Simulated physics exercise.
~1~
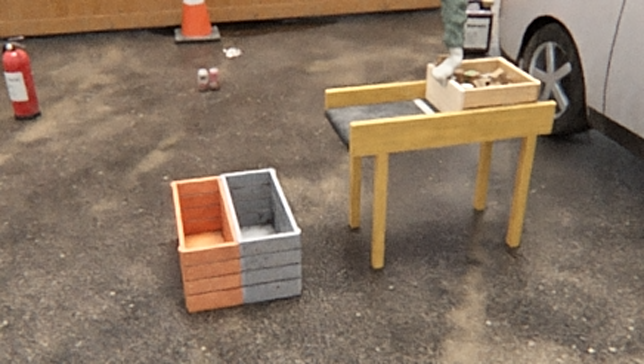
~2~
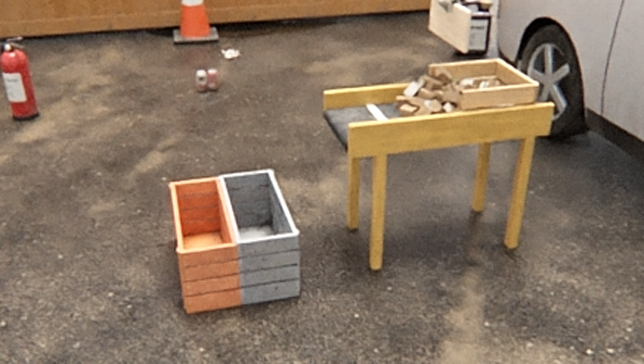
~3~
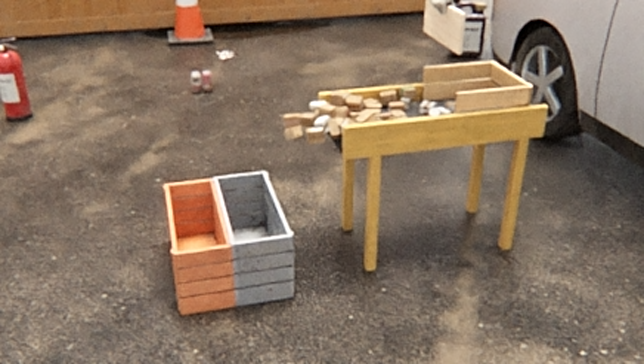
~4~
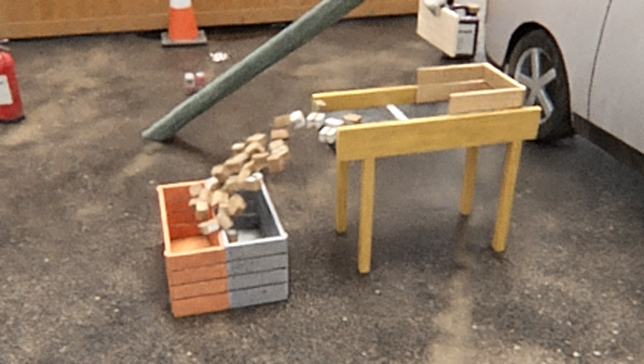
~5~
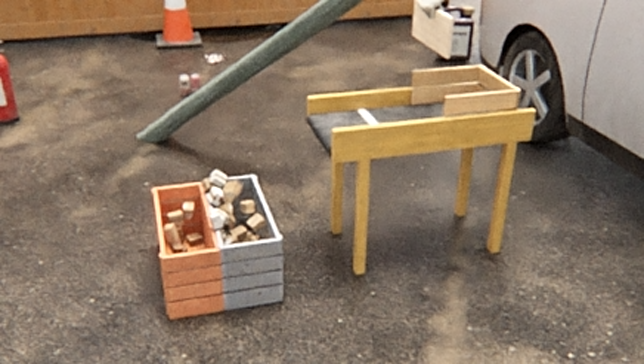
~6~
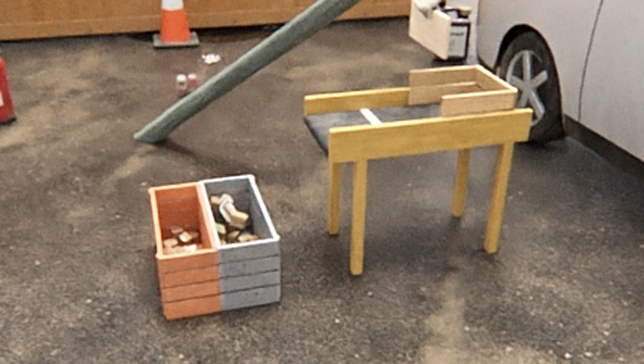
On an asphalt lot beside a parked car, a hand lifts a gate and a dark belt carries small parcels left out of a wooden pen, spilling them off its end in a stream that drops into an adjoining grey box and orange tote, leaving pieces resting in both.
